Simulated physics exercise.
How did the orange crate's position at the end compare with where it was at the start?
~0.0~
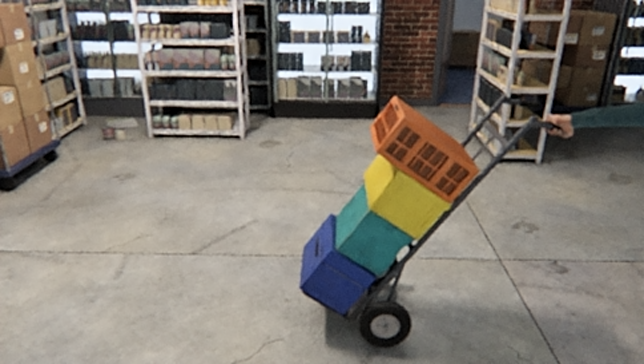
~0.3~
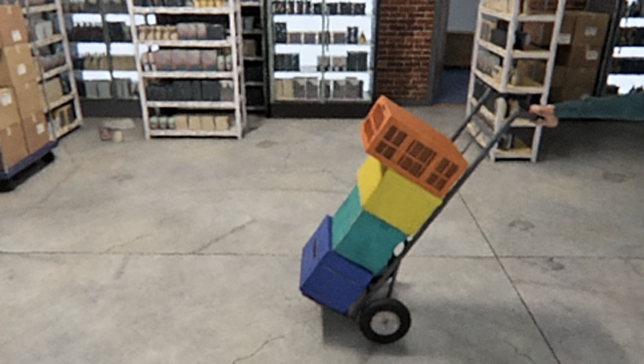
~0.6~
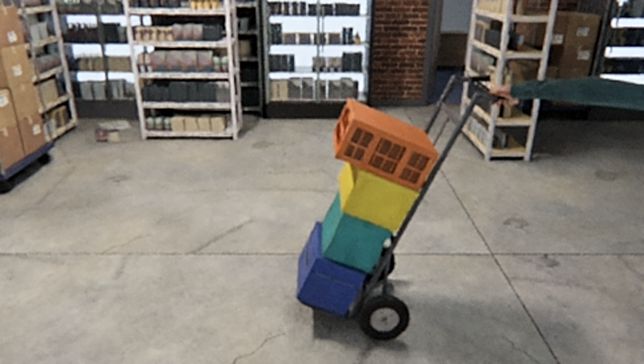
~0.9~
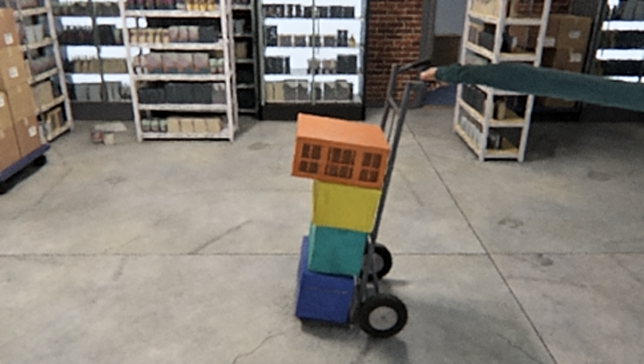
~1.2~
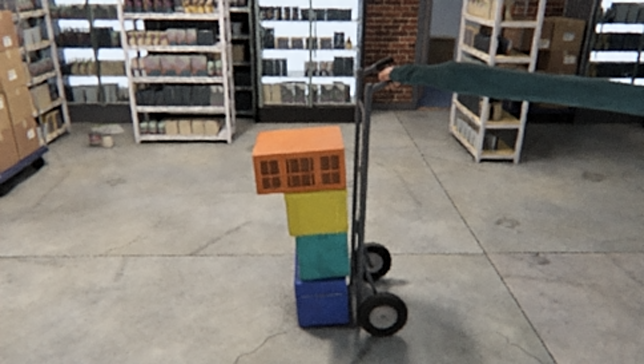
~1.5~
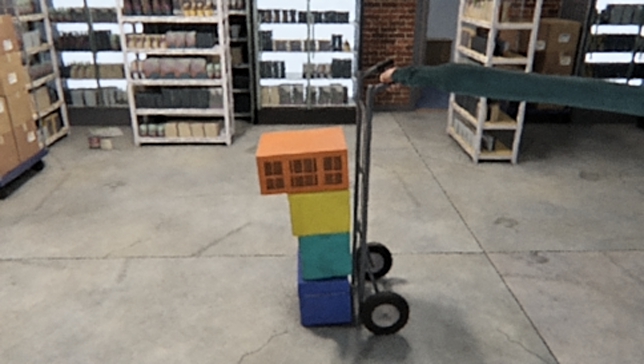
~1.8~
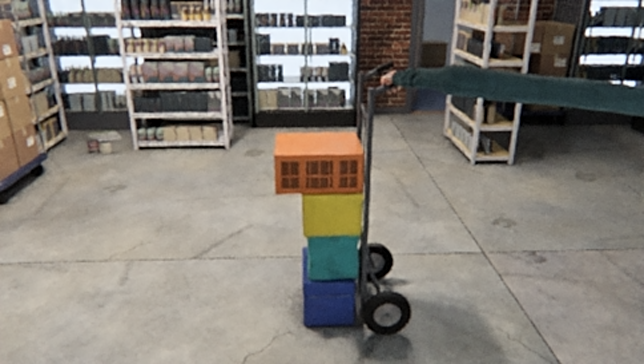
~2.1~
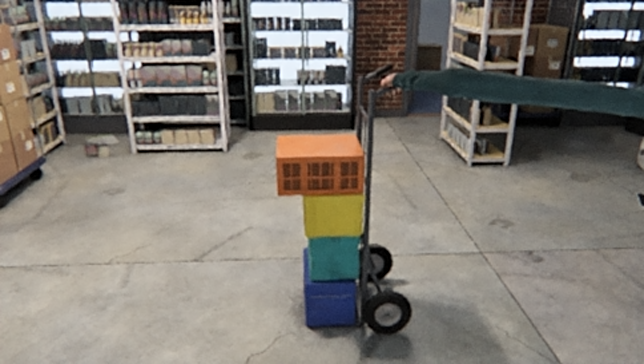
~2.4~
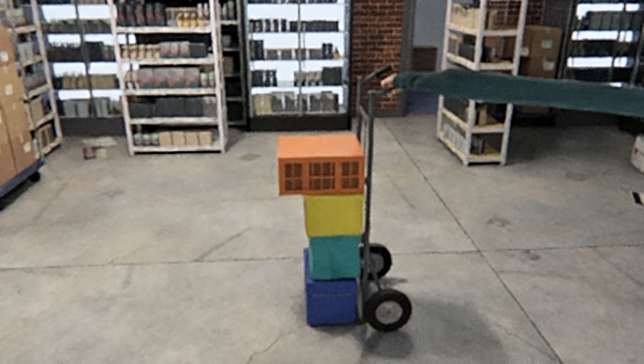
The orange crate ended up further to the left and a little lower than where it started, still on top of the stack.
